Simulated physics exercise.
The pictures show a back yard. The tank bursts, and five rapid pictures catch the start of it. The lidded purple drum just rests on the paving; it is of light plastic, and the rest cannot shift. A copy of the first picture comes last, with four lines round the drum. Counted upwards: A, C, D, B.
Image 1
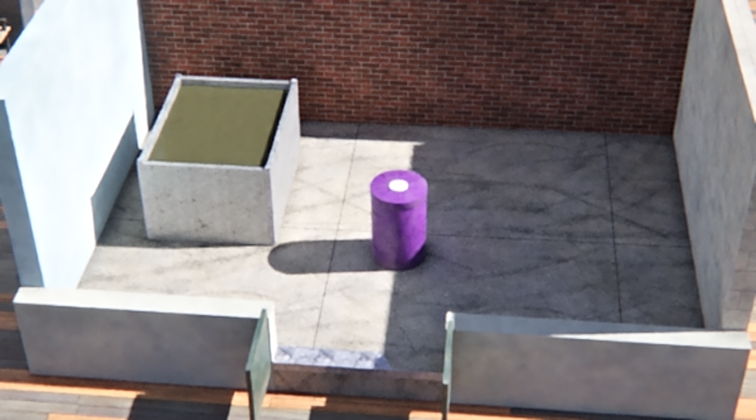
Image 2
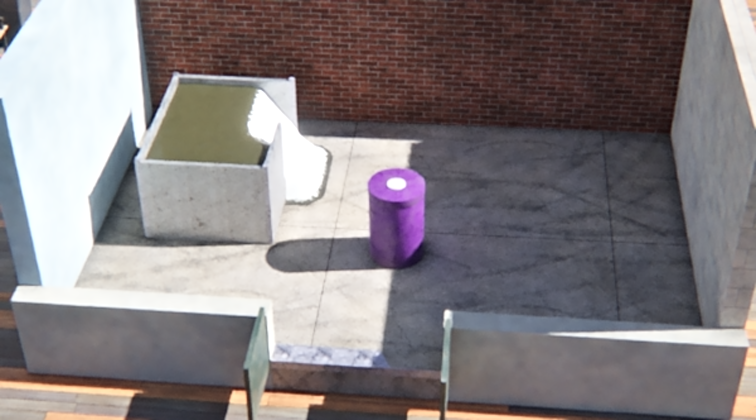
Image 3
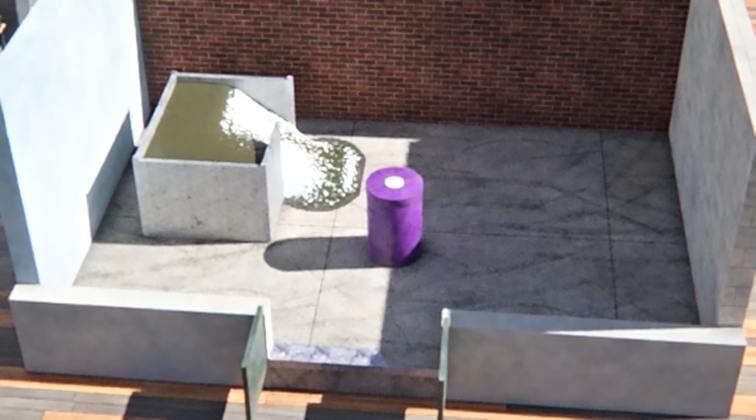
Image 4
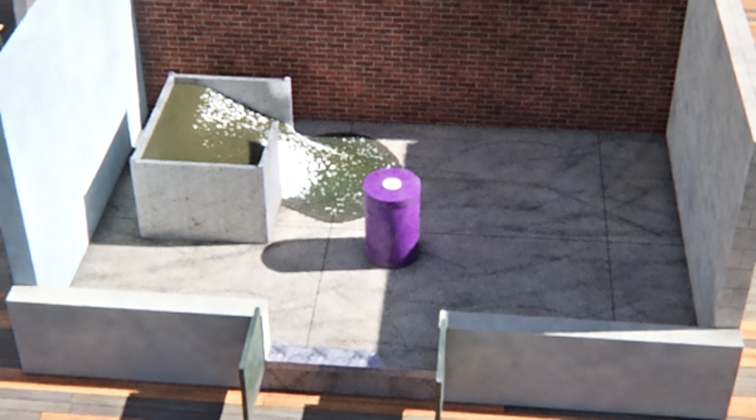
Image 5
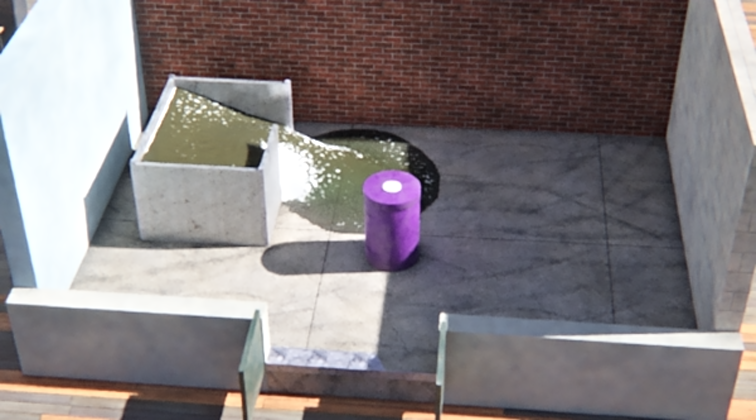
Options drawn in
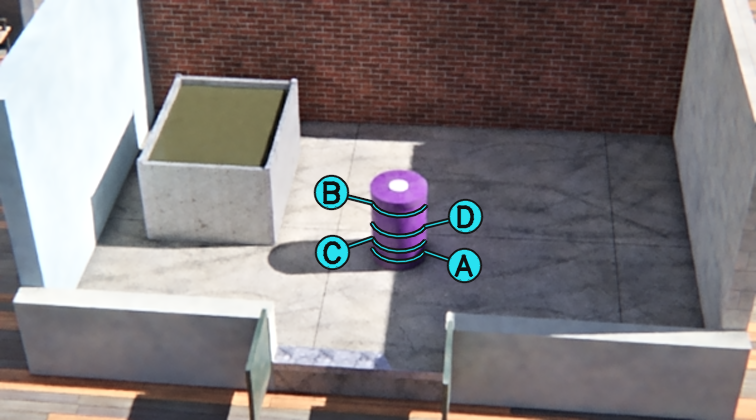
A sunlit back yard with a brick rear wall and pale side walls is seen from above, the view shifting very slightly. A pale grey tank of murky olive water stands at the left, a purple drum with a white spot on its lid near the middle, and an open gate in front. Water pours from the tank's right side, foaming white, and spreads rightward across the paving behind the drum.
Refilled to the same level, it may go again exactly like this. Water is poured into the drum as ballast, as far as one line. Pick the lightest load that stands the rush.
Go for A.
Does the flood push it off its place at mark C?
No, that is safe.
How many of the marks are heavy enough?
All of them.
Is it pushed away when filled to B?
No.
In cyan, A at (396, 261); B at (397, 215); C at (396, 251); D at (397, 236); from the bottom up A, C, D, B.
With A, it shifts by a finger or two and stays.
With B, it does not move.
With C, it does not move.
With D, it does not move.
